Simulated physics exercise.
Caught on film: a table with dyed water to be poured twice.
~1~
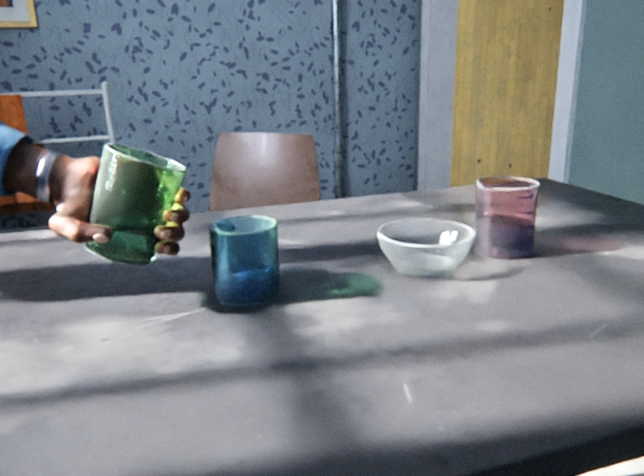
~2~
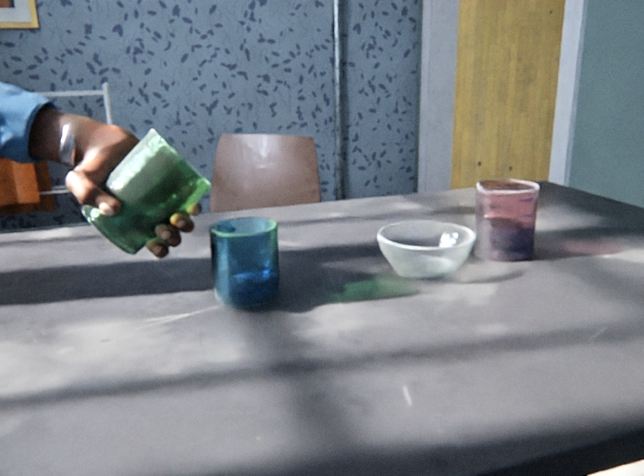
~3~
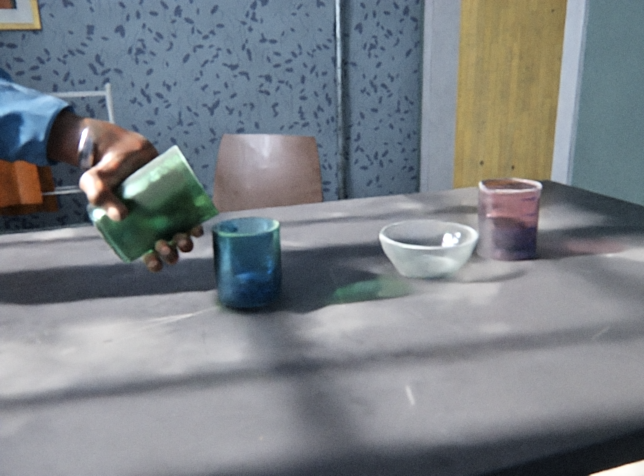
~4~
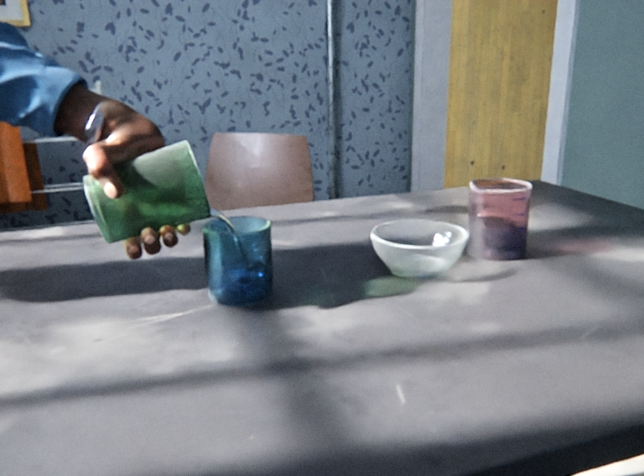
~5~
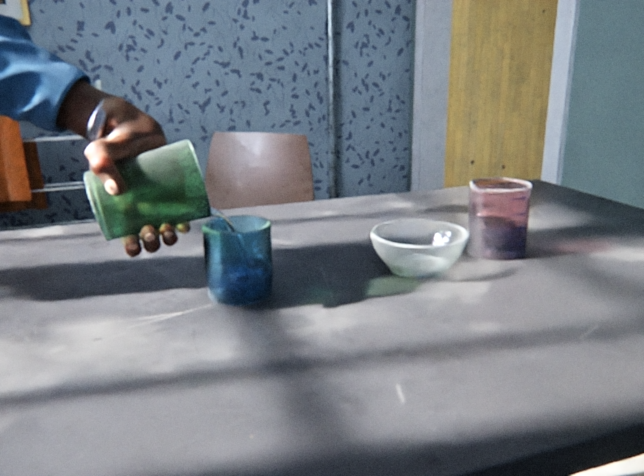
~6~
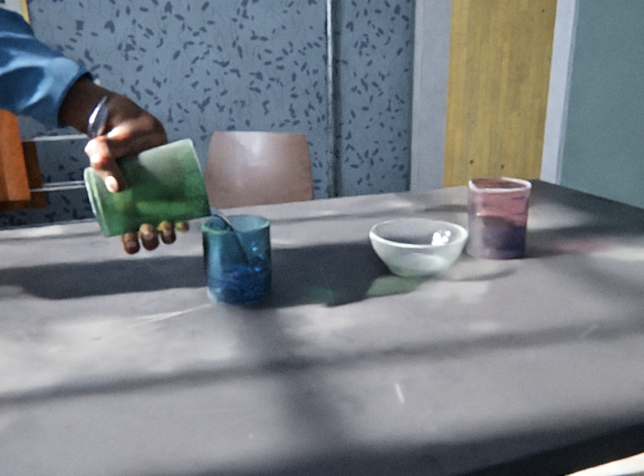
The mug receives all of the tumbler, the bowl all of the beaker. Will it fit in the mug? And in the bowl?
The mug takes it all and the bowl takes it all.
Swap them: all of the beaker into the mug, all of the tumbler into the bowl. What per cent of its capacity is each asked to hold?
First 80 %, second 30 %.
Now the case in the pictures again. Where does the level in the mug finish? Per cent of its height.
About 60 per cent.
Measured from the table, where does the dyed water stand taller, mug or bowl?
It is the mug on the left.
A moment on, the mug is about half full.
Further on, the mug is about two thirds full.
When it is over, the mug is about two thirds full; the bowl is about two thirds full.
